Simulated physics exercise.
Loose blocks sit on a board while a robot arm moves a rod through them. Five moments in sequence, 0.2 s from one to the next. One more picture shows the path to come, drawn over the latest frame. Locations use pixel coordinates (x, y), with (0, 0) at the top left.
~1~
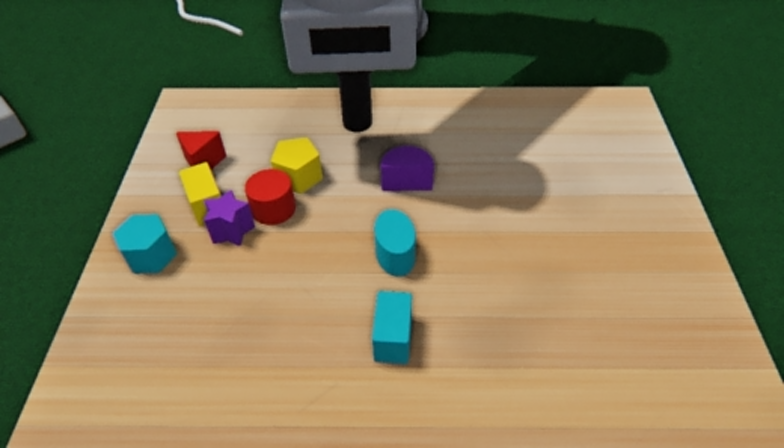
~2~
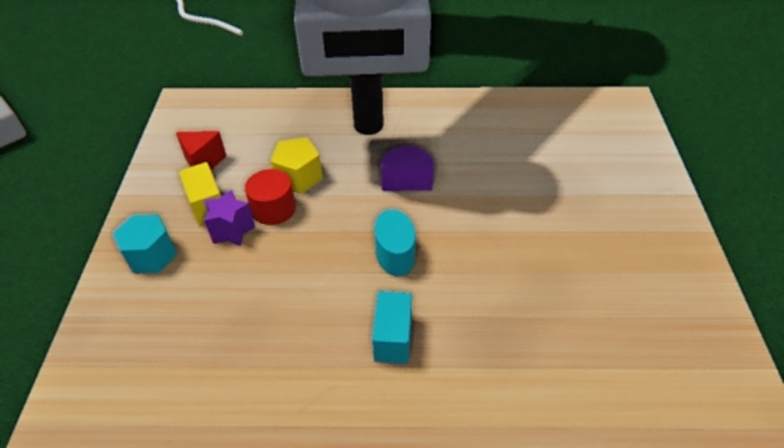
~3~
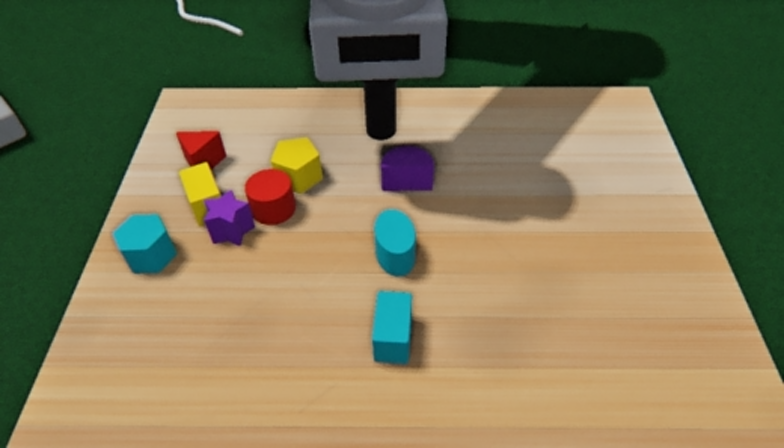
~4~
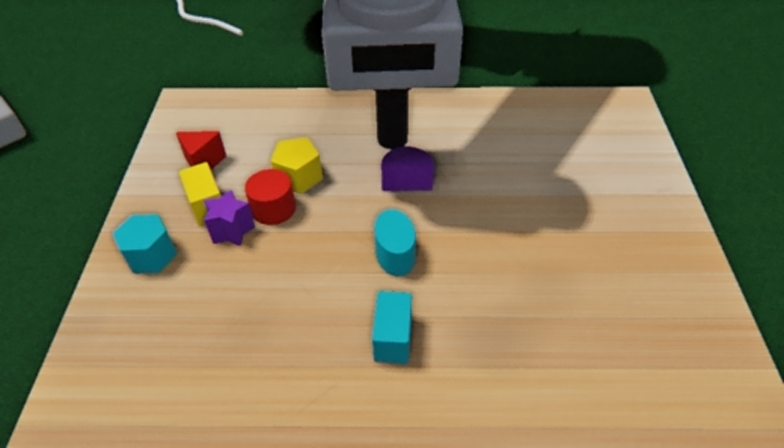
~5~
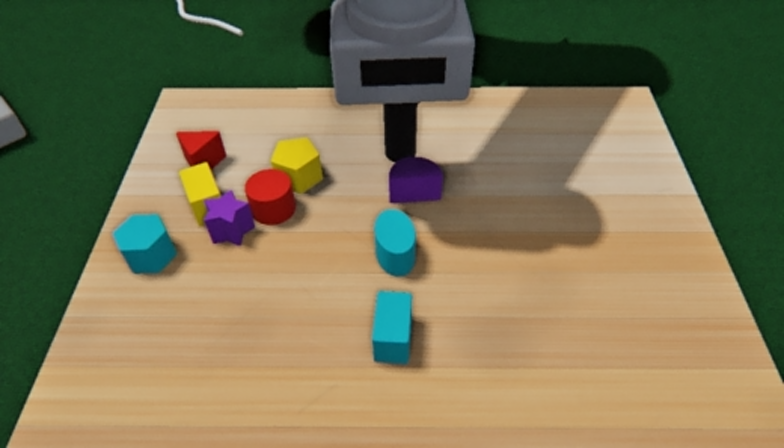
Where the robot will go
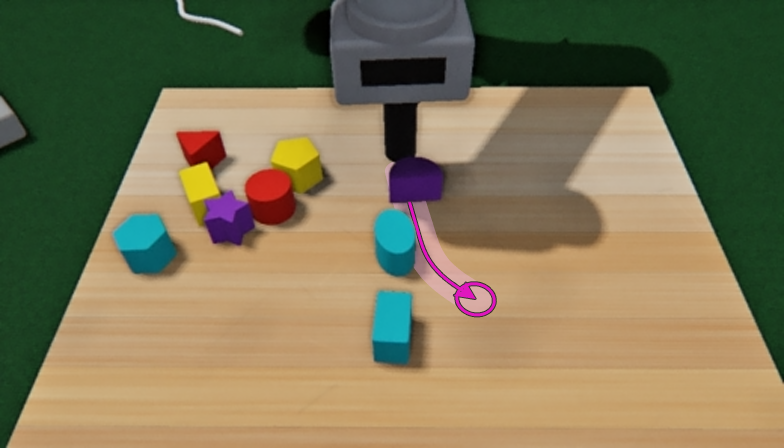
A gray robot arm with a black rod reaches over the far edge of a light wooden board on a green surface, seen from above at a steady angle. Red, yellow, purple and turquoise blocks cluster at left, while a purple half-round block, a turquoise elliptical block and a turquoise rectangle line up near the middle. The rod slides right and nearer, then nudges the half-round block slightly nearer and right.
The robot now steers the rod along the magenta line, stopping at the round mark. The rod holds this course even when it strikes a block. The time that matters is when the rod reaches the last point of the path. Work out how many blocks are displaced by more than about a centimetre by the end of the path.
I'd say two blocks get shifted by more than about 1 cm.
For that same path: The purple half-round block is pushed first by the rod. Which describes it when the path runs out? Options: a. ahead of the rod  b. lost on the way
b (lost on the way)
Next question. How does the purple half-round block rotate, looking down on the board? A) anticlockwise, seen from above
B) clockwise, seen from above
My answer is option A.
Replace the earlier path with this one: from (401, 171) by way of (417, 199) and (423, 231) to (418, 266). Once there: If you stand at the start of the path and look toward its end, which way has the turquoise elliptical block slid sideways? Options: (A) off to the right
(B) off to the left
A (off to the right)
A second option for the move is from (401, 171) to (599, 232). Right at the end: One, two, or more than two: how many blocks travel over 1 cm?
It looks like one block will be pushed more than about 1 cm.
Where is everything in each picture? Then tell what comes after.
Rod tip at (358, 123); block tops, turquoise rectangle at (393, 315); turquoise elliptical block at (395, 230); purple half-round block at (407, 157), in the first frame.
Rod at (369, 126); blocks unchanged, in the second frame.
Rod at (381, 131); blocks unchanged, in the third frame.
Rod at (393, 140); blocks unchanged, in the fourth frame.
Rod at (401, 153); turquoise rectangle at (393, 315); turquoise elliptical block at (395, 230); purple half-round block at (415, 168), in the fifth frame.
Path on the board, from (401, 171) through (412, 212) and (428, 259) to (476, 299).
On the path given first. One third of the way, rod at (413, 195); purple half-round block at (441, 205), turned 45° anticlockwise.
Two thirds of the way, rod at (430, 242); turquoise elliptical block at (390, 243), turned 20° clockwise; purple half-round block at (470, 234).
At the end, rod at (478, 282); turquoise rectangle in place; turquoise elliptical block at (390, 243), turned 20° clockwise; purple half-round block at (481, 238), turned 145° anticlockwise.
